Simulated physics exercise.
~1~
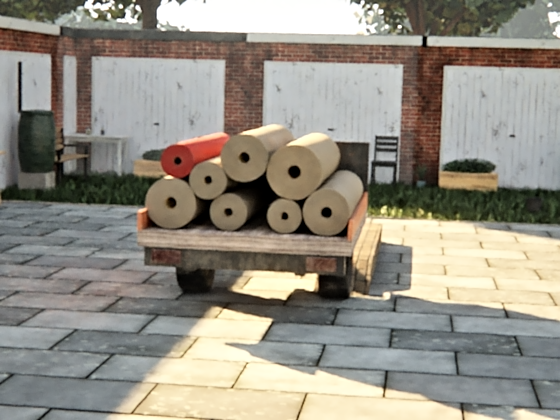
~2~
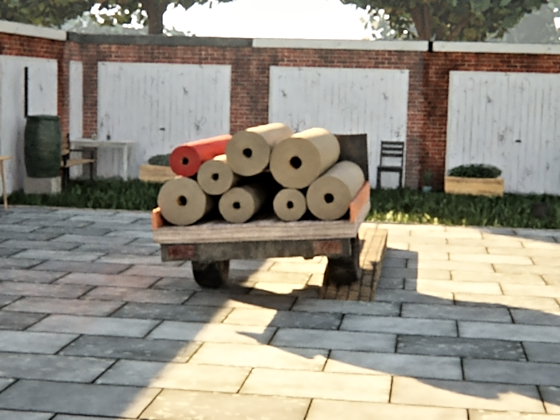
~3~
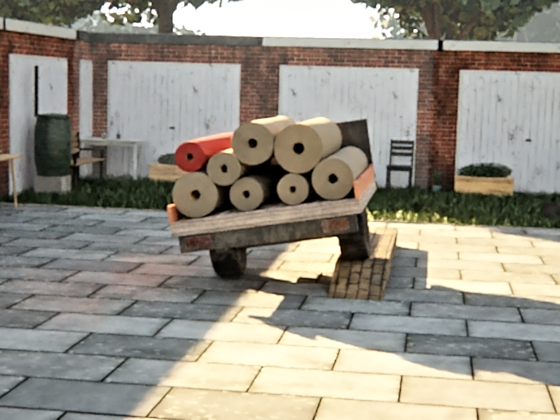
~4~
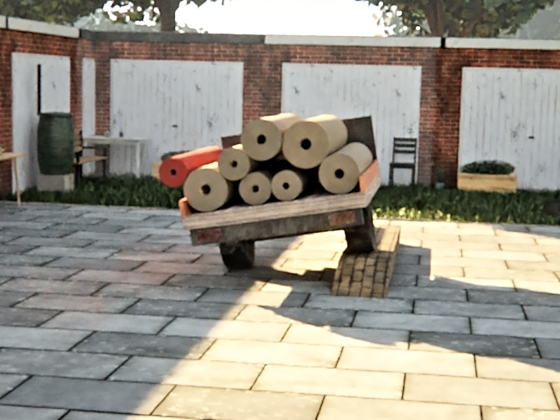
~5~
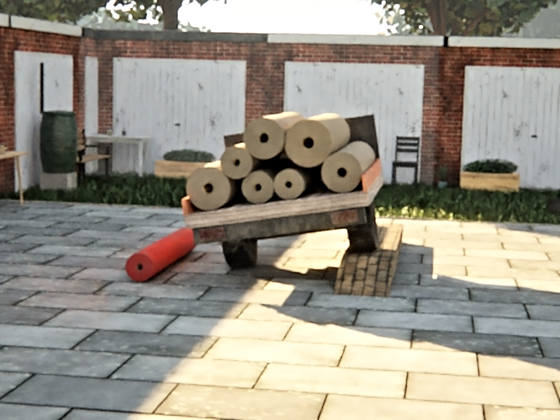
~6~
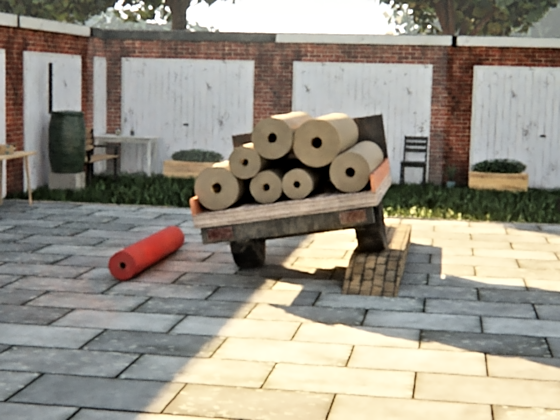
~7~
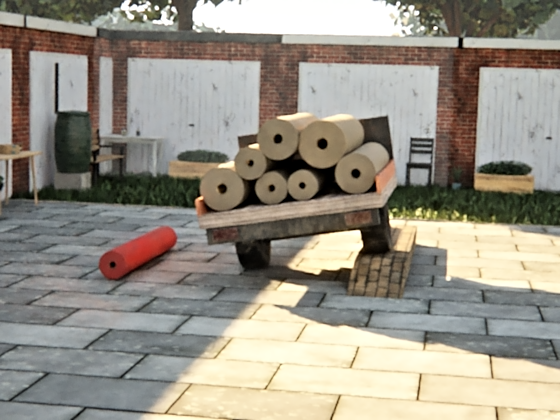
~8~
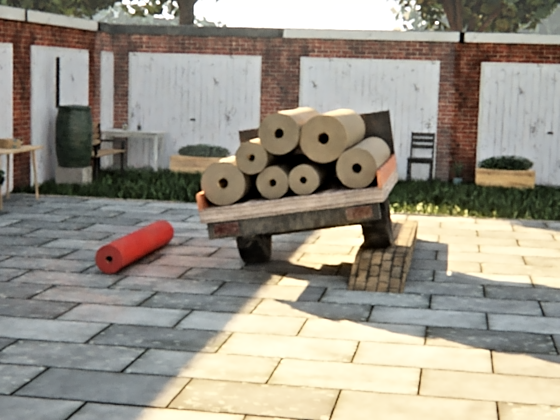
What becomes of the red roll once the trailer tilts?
It goes over the left edge of the trailer and ends up lying on the paving to the left.
